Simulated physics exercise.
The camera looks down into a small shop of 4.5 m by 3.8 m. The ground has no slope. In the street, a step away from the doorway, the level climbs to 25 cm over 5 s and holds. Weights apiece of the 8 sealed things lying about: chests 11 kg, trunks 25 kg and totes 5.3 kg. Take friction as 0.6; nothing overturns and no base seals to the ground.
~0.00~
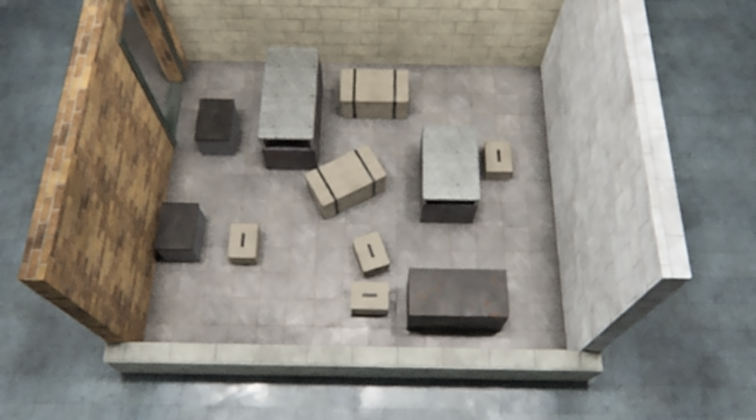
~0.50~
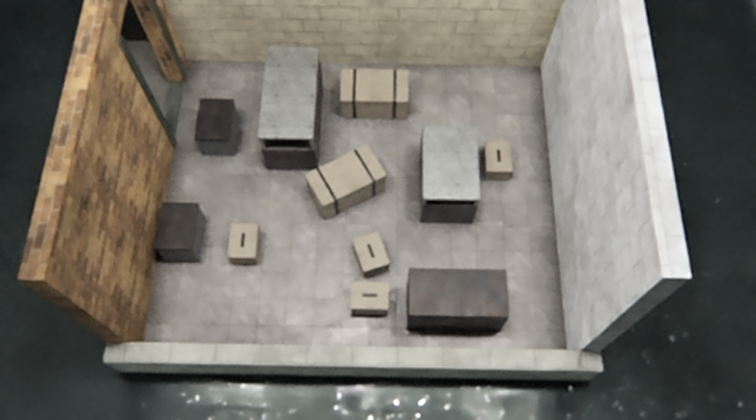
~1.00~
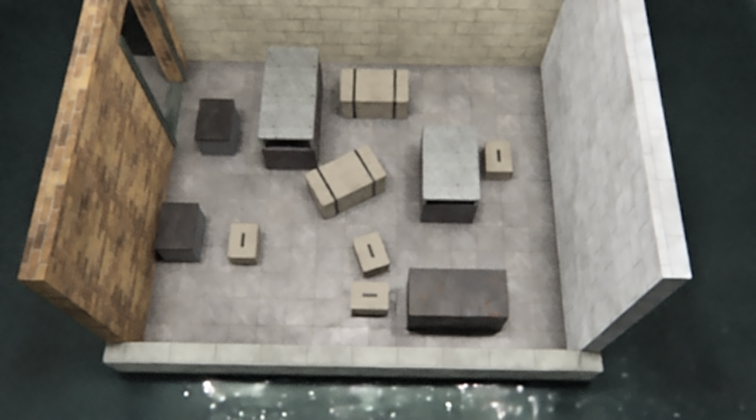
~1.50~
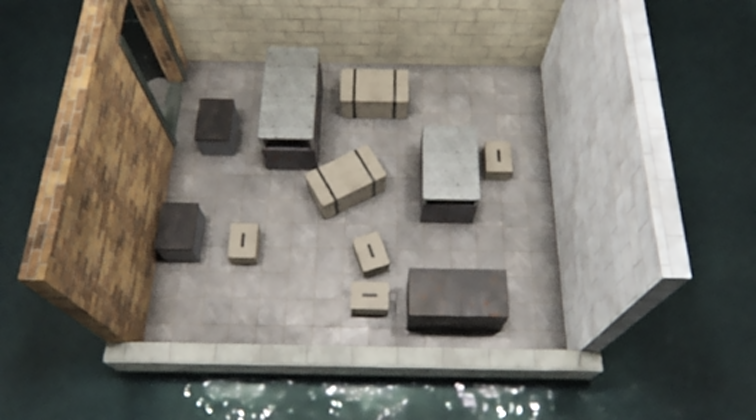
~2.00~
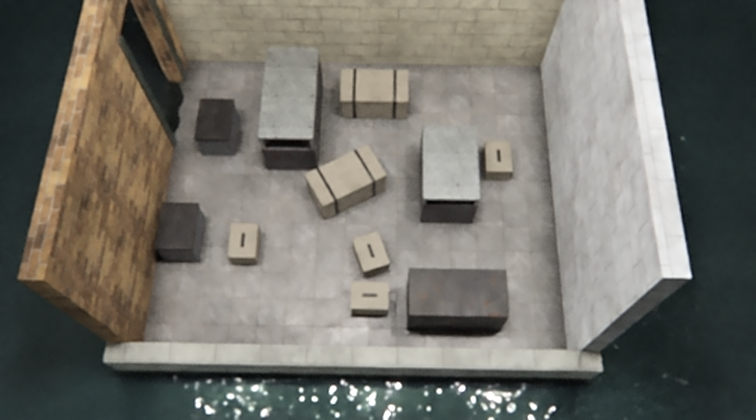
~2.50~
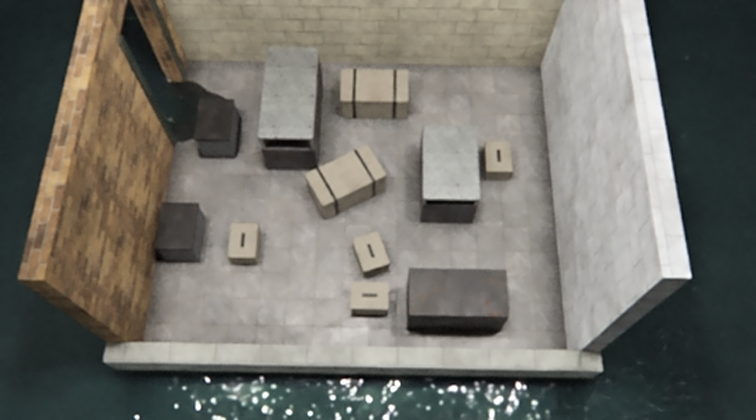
A small shop with a brick wall on the left and pale walls behind and to the right is seen from above by a still camera. Grey-topped counters, dark boxes, and tan trunks and totes stand across its grey floor. The ground outside turns from grey to dark, glinting water, then a dark patch spreads in through the left doorway, while the objects stay put.
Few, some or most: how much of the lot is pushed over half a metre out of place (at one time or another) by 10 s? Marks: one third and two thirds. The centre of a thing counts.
Share: One to two thirds.
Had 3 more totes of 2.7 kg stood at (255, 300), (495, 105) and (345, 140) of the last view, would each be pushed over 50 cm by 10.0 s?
In that order: Past it, over, short of it.
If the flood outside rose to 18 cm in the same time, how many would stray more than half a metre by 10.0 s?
In that case 3 of them.
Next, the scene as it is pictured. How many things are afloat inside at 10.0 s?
3 of them.
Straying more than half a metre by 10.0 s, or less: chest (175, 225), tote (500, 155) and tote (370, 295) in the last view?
In that order: Past it, under, less.
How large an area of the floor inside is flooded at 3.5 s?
Roughly 2.0 m2.
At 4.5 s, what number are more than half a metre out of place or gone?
By then 1.
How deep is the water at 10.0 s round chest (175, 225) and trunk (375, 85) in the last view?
About 12 and 3 cm.
After 3.5 s 0 of 8 are over 50 cm from their spots; 0 afloat.
After 4.5 s 1 of 8 are over 50 cm from their spots; 0 afloat.
After 7.0 s 2 of 8 are over 50 cm from their spots; 0 afloat.
After 10.0 s 3 of 8 are over 50 cm from their spots, and 3 have been at some point; 3 afloat.
